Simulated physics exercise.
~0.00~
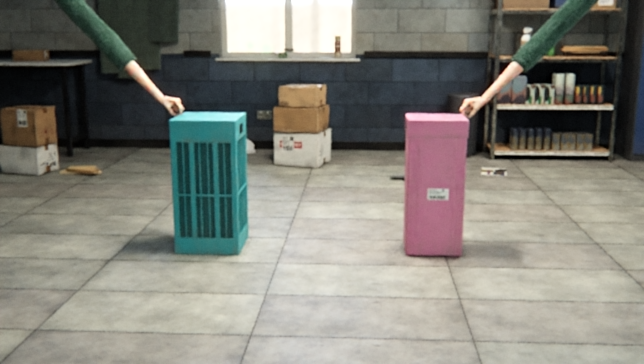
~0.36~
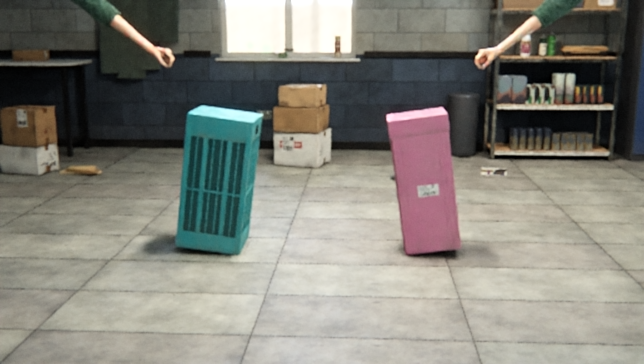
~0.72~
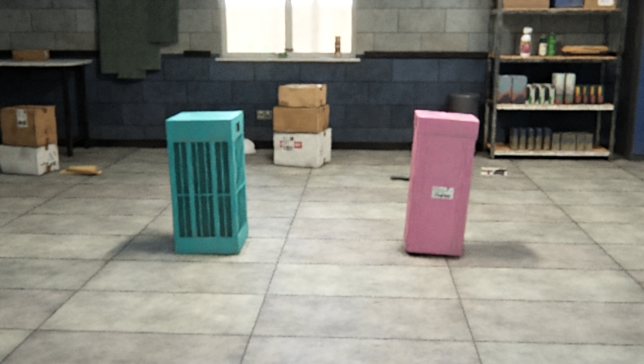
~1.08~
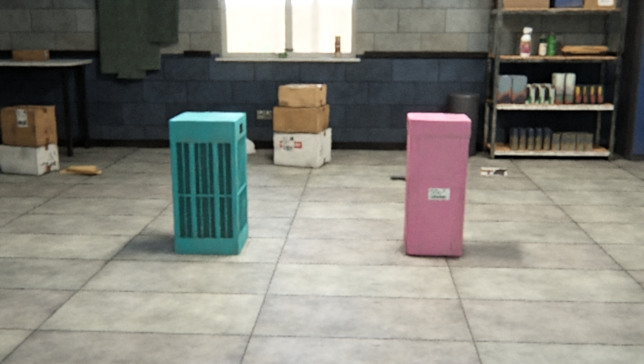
Two hands release a turquoise crate and a pink tote, which rock and settle upright.
